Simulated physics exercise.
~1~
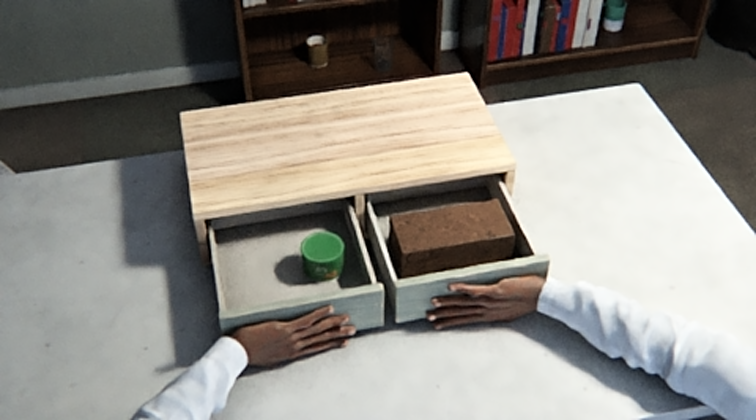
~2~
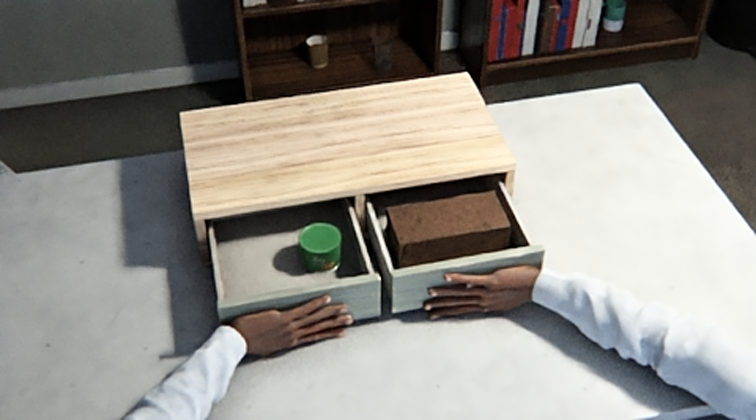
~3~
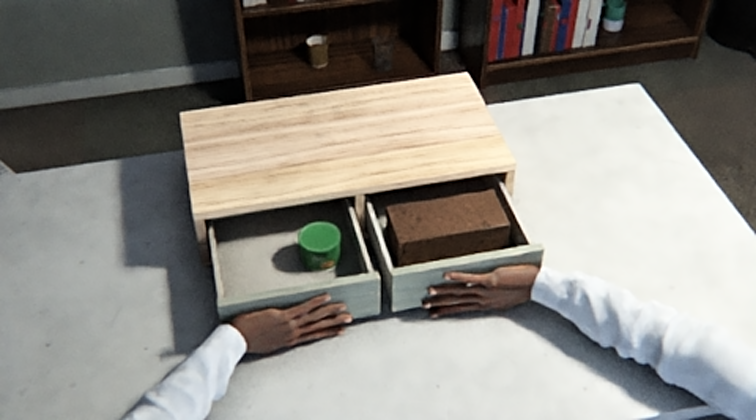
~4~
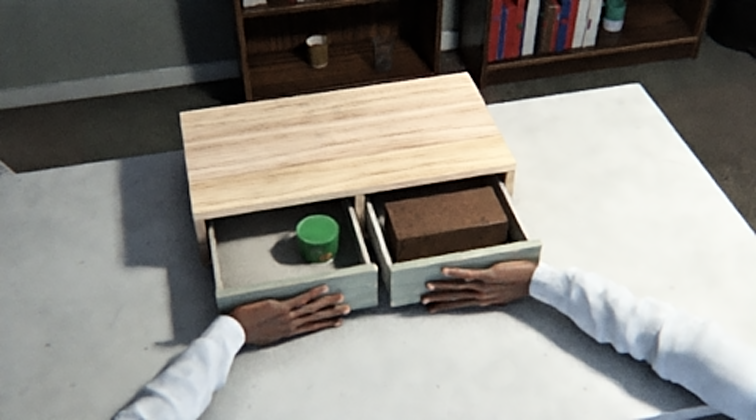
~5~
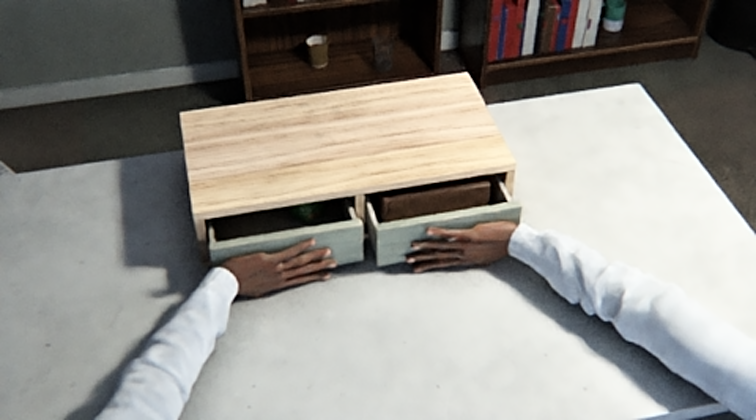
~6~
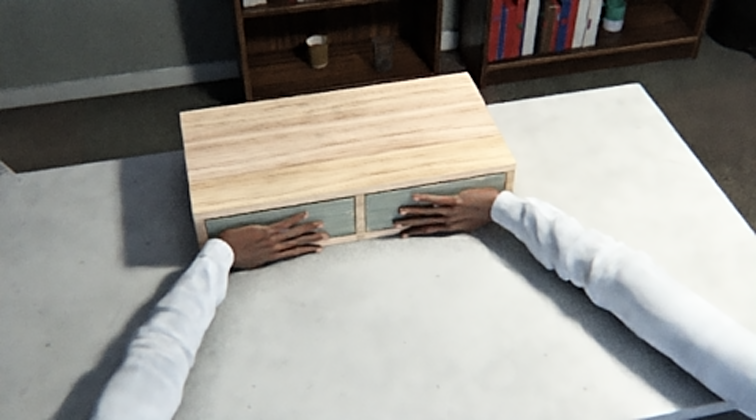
On a pale tabletop, two hands slowly pushing a wooden chest's drawers, holding a green pot and brown brick, until both shut flush.
